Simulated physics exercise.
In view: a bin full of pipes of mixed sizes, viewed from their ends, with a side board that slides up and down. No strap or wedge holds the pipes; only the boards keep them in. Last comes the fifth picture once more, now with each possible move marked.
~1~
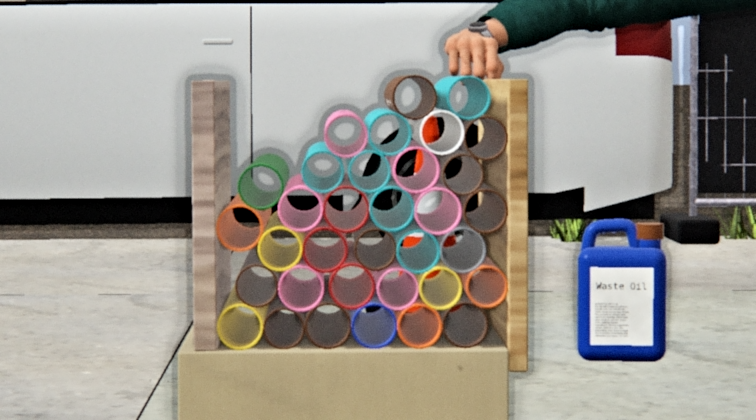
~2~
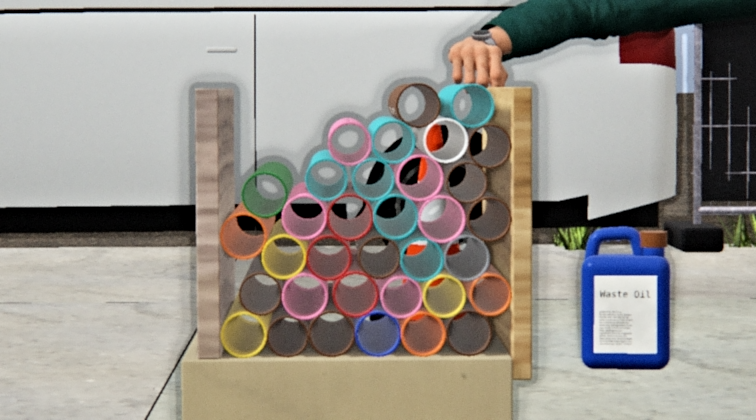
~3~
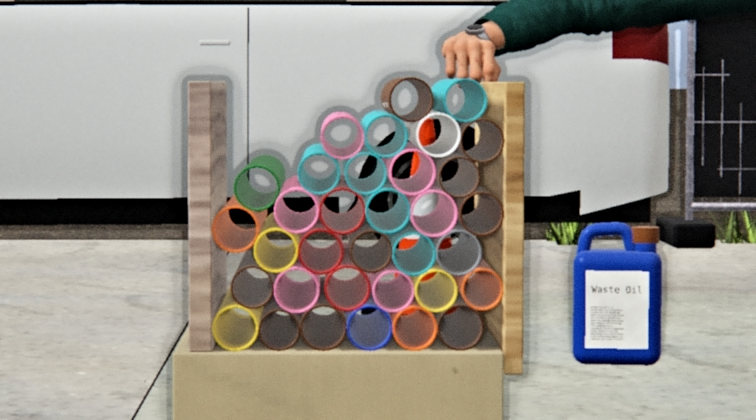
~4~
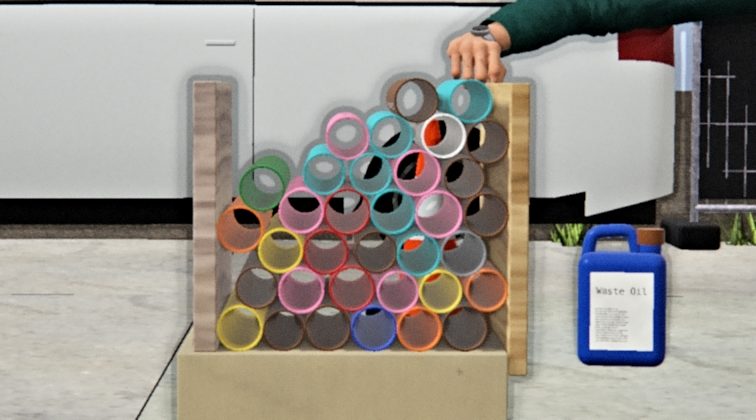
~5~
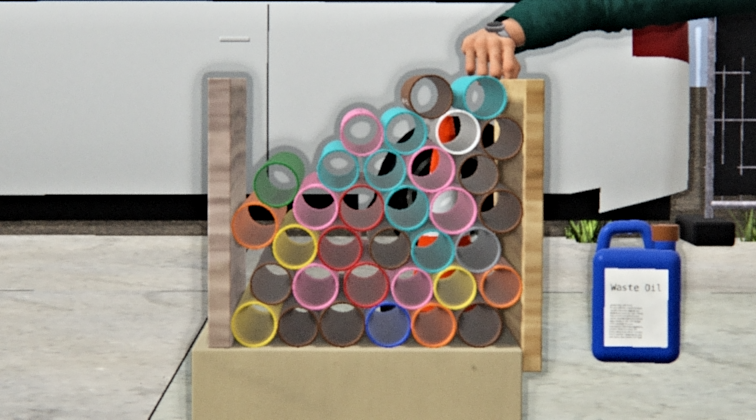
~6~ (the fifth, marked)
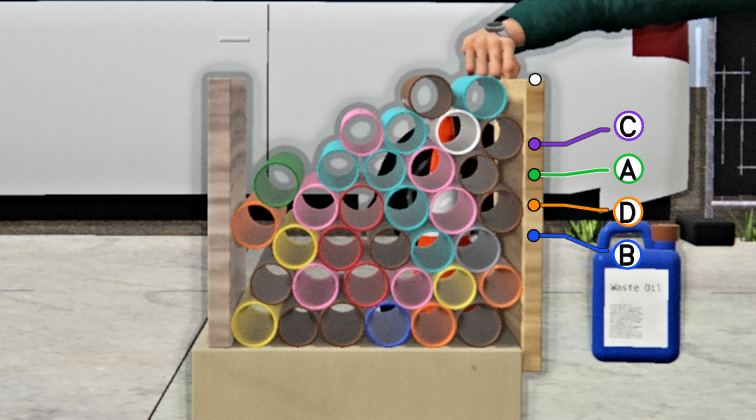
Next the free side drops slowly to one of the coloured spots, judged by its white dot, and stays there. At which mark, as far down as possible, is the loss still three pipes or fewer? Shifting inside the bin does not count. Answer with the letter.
The answer is mark B.
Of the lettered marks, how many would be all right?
Four of them.
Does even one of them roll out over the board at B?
Yes.
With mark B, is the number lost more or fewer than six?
Fewer than six.
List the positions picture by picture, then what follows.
In the first picture, an orange pipe (240, 228); side board (501, 213); a yellow pipe (240, 327).
In the second picture, a yellow pipe (243, 335); a brown pipe (469, 333).
In the third picture, a grey pipe (459, 253); a brown pipe (253, 287).
In the fourth picture, a brown pipe (464, 178); a turquoise pipe (371, 174).
In the fifth picture, an orange pipe (255, 226); side board (517, 213); a yellow pipe (254, 324).
On the copy, A at (534, 175); B at (534, 236); C at (535, 144); D at (534, 205); the white dot at (535, 79).
On B. First, top of the board (524, 149).
Then, top of the board (523, 229).
Finally, top of the board (523, 235), two out over the board.
By contrast, A none out over the board; C none out over the board; D two out over the board.
